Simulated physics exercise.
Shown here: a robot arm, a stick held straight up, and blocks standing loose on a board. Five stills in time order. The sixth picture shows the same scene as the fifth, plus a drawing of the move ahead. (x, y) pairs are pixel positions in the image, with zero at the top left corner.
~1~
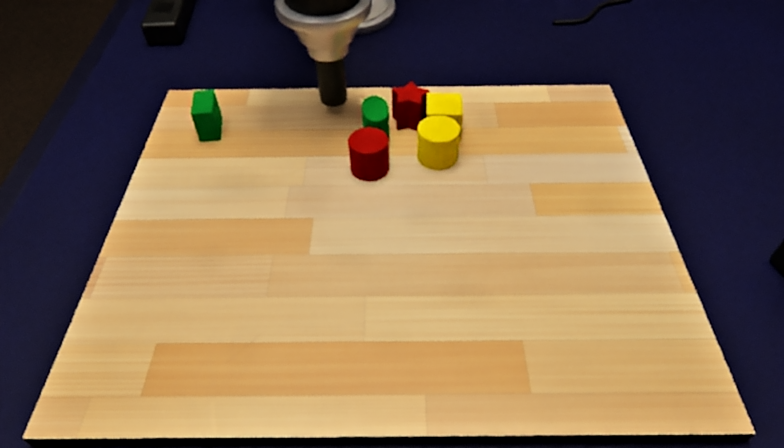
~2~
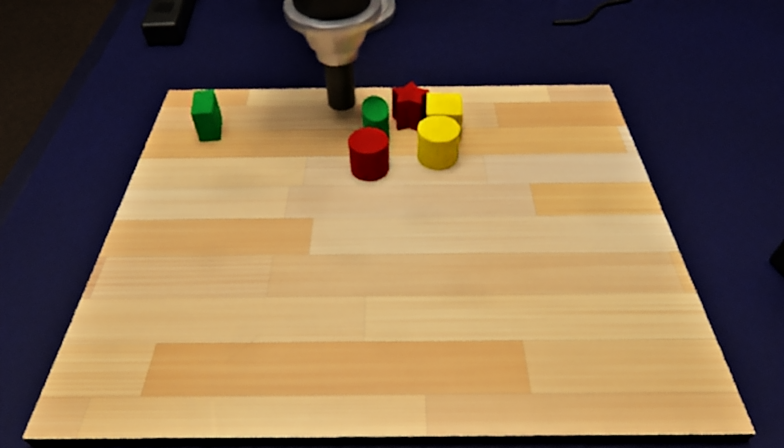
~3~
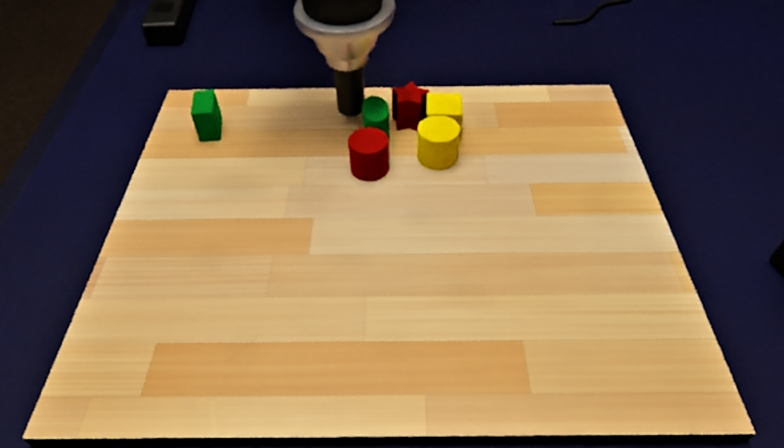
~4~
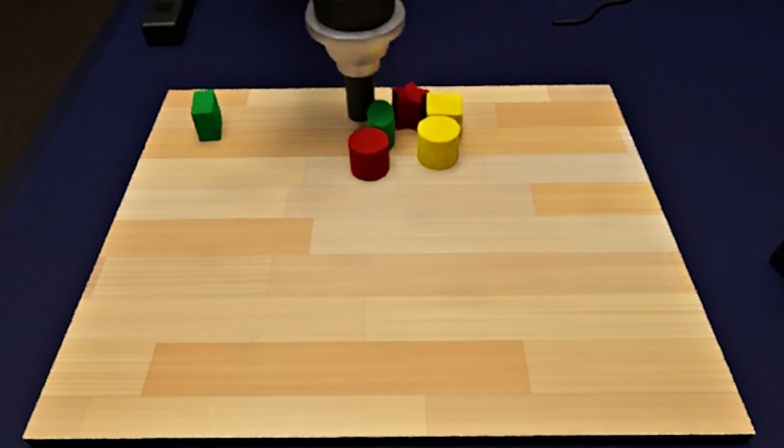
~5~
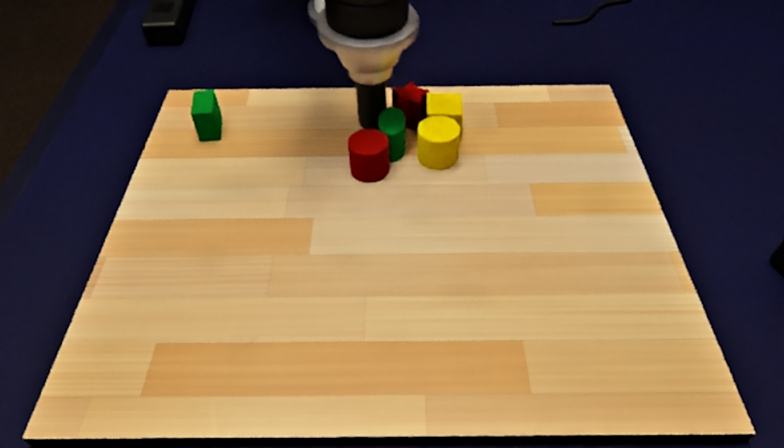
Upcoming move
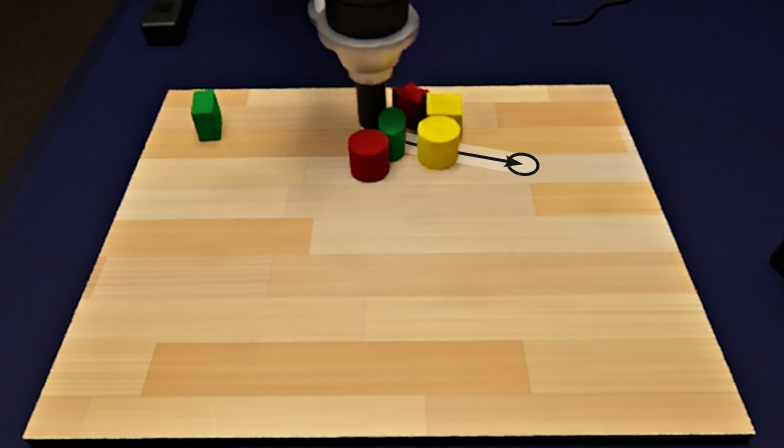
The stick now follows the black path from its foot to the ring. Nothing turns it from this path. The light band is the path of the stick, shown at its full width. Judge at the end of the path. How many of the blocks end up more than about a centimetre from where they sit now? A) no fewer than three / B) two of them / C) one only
It's A.
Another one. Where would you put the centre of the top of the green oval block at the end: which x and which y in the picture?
The top centre is at (414, 137).
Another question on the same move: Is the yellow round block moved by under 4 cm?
I'd say no.
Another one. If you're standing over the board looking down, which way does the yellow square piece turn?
From above, the yellow square piece will be seen to turn anti-clockwise.
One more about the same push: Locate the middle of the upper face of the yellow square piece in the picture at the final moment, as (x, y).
The middle of its top is at (464, 103).
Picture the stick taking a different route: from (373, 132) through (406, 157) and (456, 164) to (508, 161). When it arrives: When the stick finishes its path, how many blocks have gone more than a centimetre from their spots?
The way I see it, the answer is two.
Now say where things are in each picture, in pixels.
In the first picture, stick's lower end (334, 99); green oval block (375, 108); red star (410, 93); yellow round block (439, 128); yellow square piece (445, 103).
In the second picture, stick (342, 103); blocks still.
In the third picture, stick (352, 108); blocks still.
In the fourth picture, stick (362, 114); green oval block (380, 112).
In the fifth picture, stick (373, 121); green oval block (392, 120); red star (410, 93); yellow round block (439, 128); yellow square piece (445, 103).
Drawn move, from (373, 132) through (445, 150) to (523, 164).
The first path, step by step. One third of the way, stick (420, 135); green oval block (414, 136), turned 75° clockwise; red star (413, 92); yellow round block (458, 137); yellow square piece (449, 103).
Two thirds of the way, stick (472, 144); green oval block (414, 137), turned 80° clockwise; red star (413, 92); yellow round block (484, 150); yellow square piece (464, 103), turned 70° anticlockwise.
At the end, stick (525, 153); green oval block (414, 137), turned 80° clockwise; red star (413, 92); yellow round block (493, 155); yellow square piece (464, 103), turned 70° anticlockwise.
